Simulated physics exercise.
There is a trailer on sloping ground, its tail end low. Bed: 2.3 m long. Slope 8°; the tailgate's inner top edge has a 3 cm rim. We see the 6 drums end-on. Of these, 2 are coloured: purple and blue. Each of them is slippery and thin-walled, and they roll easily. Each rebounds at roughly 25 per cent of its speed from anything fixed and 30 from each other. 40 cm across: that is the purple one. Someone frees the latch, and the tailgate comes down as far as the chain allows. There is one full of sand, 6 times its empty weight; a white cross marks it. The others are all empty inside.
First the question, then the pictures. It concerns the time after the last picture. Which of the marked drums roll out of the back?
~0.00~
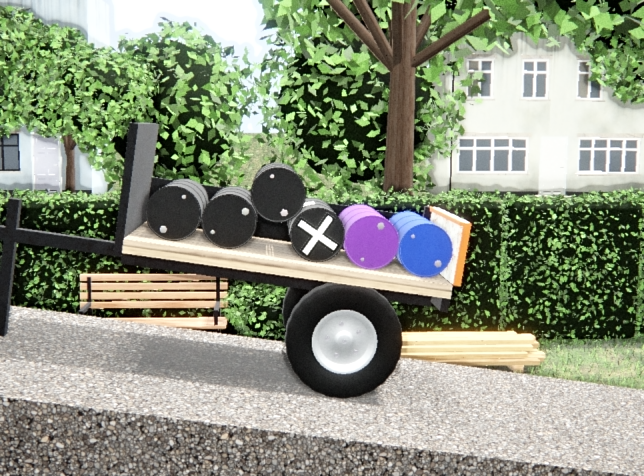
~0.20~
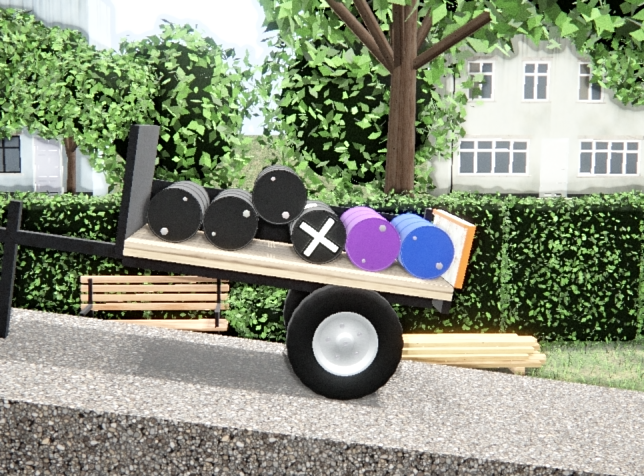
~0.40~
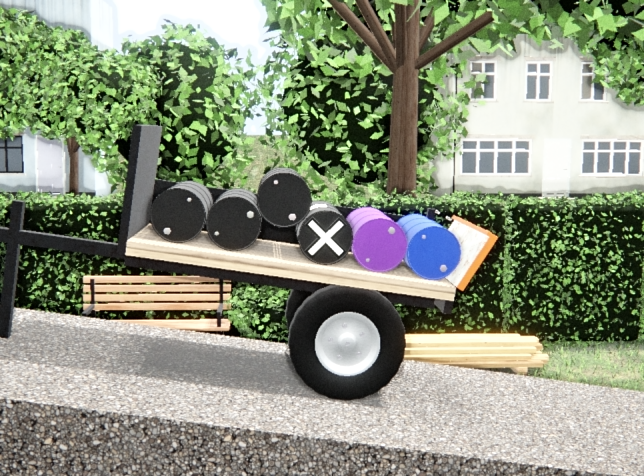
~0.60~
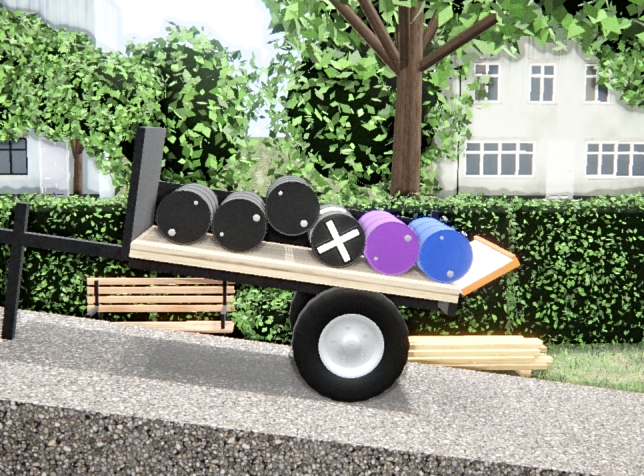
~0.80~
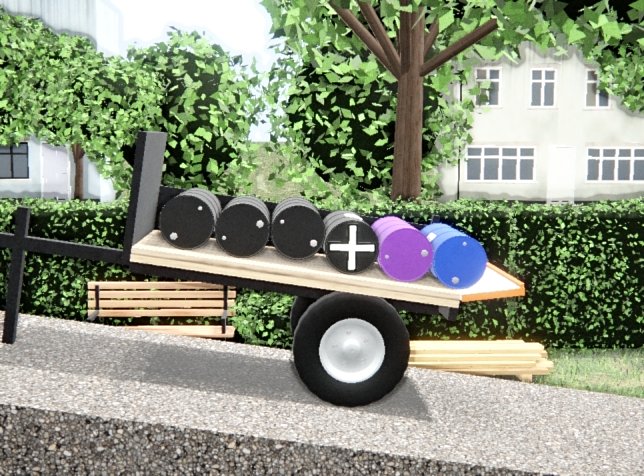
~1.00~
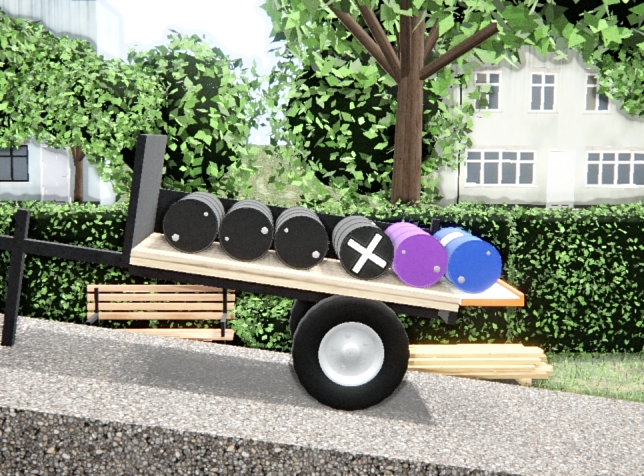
Result: Purple is going to exit; blue is going to exit.
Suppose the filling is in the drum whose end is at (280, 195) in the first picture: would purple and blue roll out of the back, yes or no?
Well, purple? Yes, it will. Blue? Yes, it will.
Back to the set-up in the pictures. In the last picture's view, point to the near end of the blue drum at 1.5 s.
Position: About (519, 263).
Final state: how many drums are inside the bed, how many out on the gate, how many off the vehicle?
2, 1 and 3.
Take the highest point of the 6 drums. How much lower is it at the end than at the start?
The top drops by around 35 cm.
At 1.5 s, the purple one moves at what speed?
0.6 m/s or so.
After 1.5 s, purple is on the gate, 5 cm past the hinge, rolling right; blue is on the gate, 40 cm past the hinge, rolling right; 0 gone off the back.
After 2.2 s, purple is dropping off the gate; blue is out on the ground; 2 gone off the back.
At rest (5.0 s), purple is out on the ground; blue is out on the ground; 3 gone off the back.
